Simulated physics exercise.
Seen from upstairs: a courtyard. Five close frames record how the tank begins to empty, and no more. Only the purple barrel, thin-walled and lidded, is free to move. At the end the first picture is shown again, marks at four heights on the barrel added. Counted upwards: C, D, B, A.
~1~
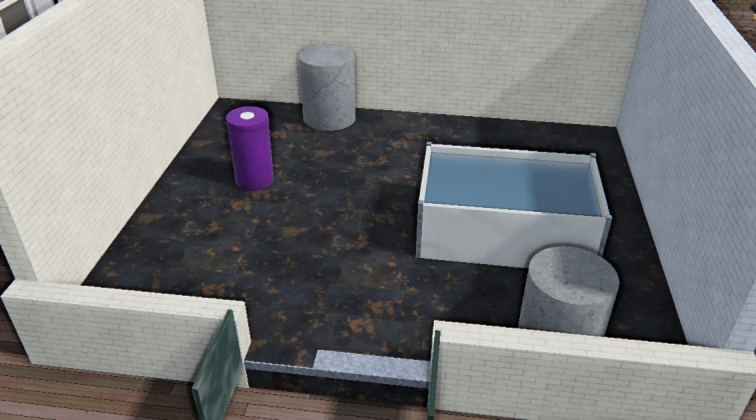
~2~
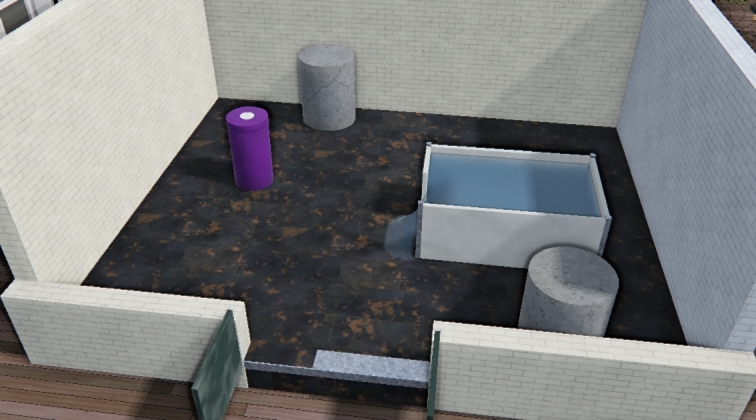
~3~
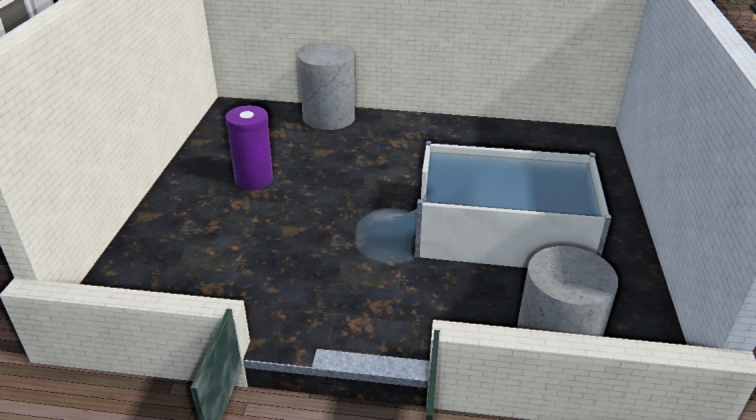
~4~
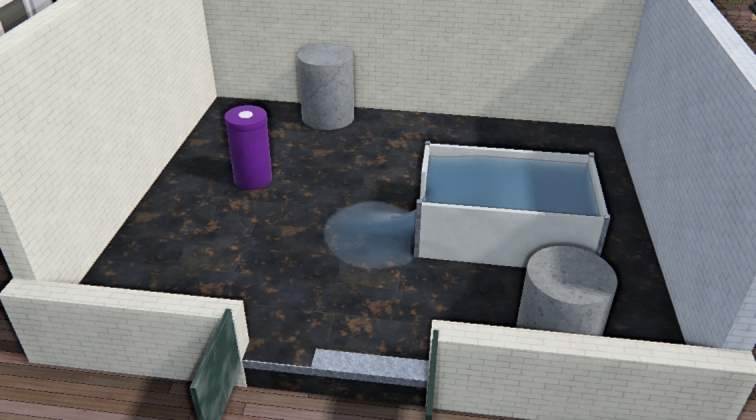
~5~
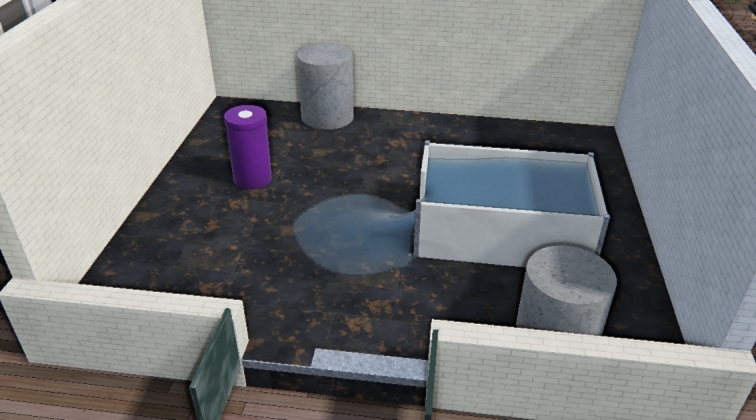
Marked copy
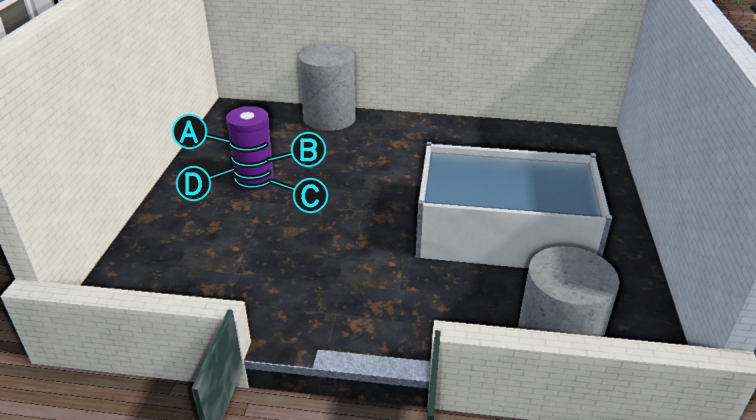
Water came out of the left side of the full white tank and spread leftward across the dark floor in a widening puddle, while the purple barrel and two grey cylinders stayed still.
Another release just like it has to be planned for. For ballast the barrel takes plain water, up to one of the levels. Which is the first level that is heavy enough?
D is the one.
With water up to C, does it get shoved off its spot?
Yes, that goes wrong.
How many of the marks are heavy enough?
Three of them.
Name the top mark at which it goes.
The answer is C.
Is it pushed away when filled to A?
No.
On the marked copy, A at (243, 149); B at (246, 165); C at (248, 186); D at (247, 177); from the bottom up C, D, B, A.
If A is chosen, it does not move.
If B is chosen, it does not move.
If C is chosen, it is pushed about twice its own width away.
If D is chosen, it does not move.
